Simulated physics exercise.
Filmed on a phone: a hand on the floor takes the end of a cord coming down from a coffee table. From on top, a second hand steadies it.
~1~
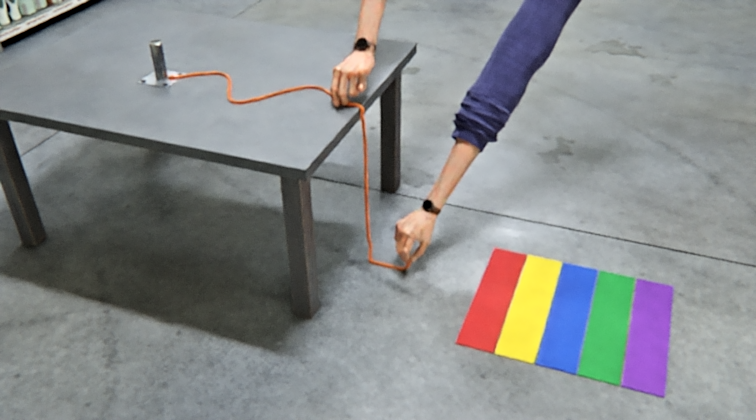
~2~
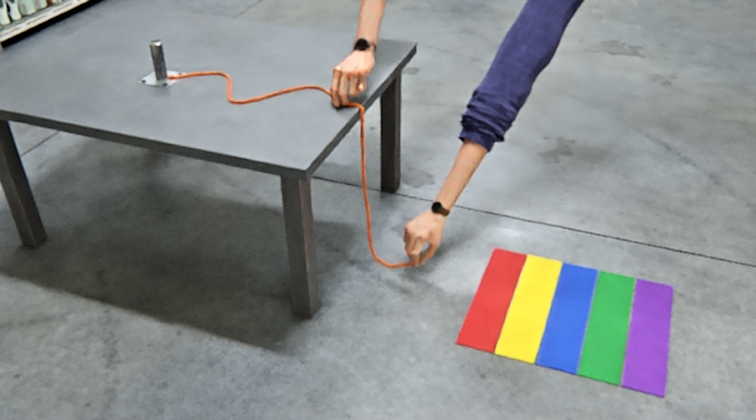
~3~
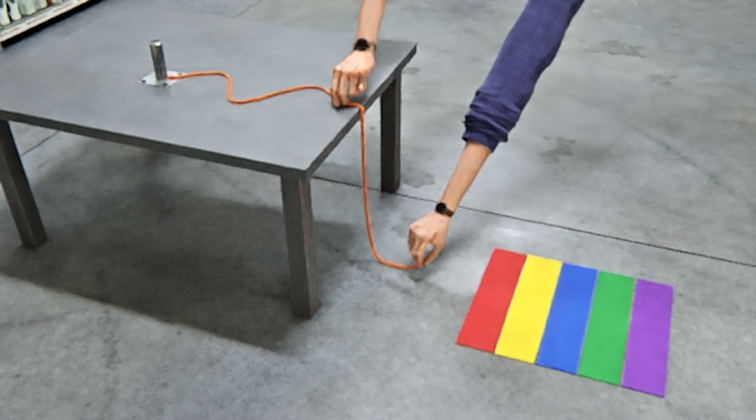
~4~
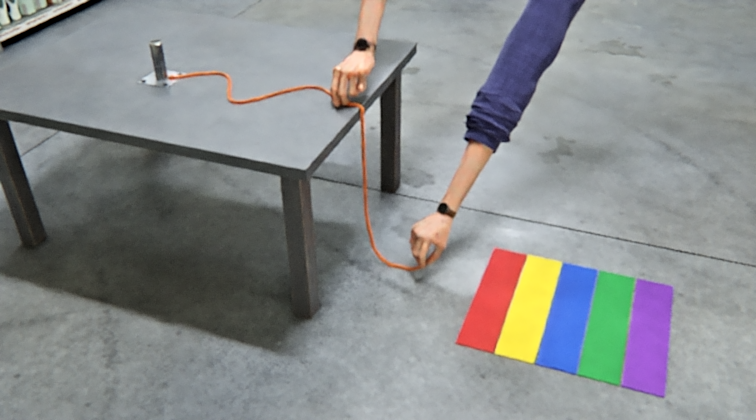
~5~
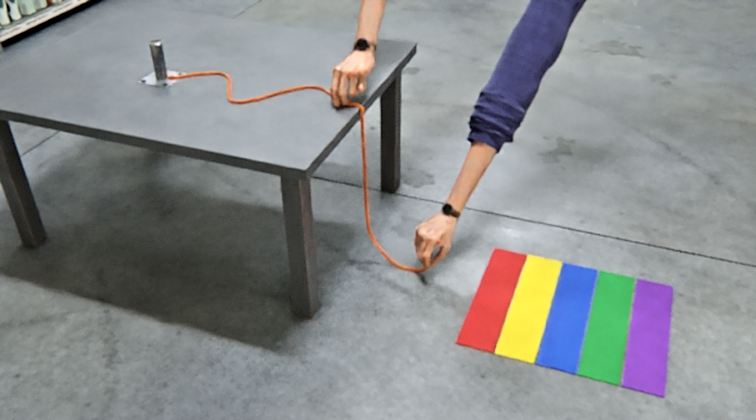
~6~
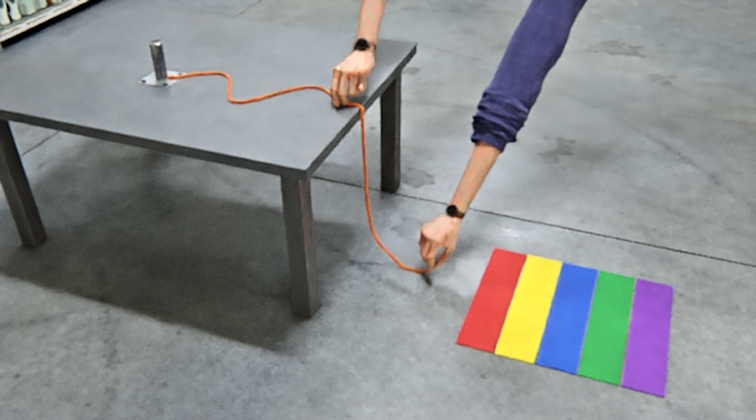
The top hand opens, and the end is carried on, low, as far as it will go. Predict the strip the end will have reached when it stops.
I would say the green strip.
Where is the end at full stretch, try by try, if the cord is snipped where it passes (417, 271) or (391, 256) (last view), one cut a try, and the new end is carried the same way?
(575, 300) and (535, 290).
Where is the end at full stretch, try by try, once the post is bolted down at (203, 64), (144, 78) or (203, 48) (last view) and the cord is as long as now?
In that order: (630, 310), (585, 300) and (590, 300).
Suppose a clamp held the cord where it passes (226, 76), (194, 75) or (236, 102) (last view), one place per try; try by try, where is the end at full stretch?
Respectively (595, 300), (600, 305) and (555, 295).
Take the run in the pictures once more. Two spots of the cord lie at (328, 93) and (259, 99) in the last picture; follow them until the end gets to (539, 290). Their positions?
One lands at (366, 131), the other at (305, 99).
Early on, end near (539, 290); over yellow.
Midway, end near (584, 300); over blue.
At the end of the slack, end near (610, 306); over green. The end stops over the green strip.
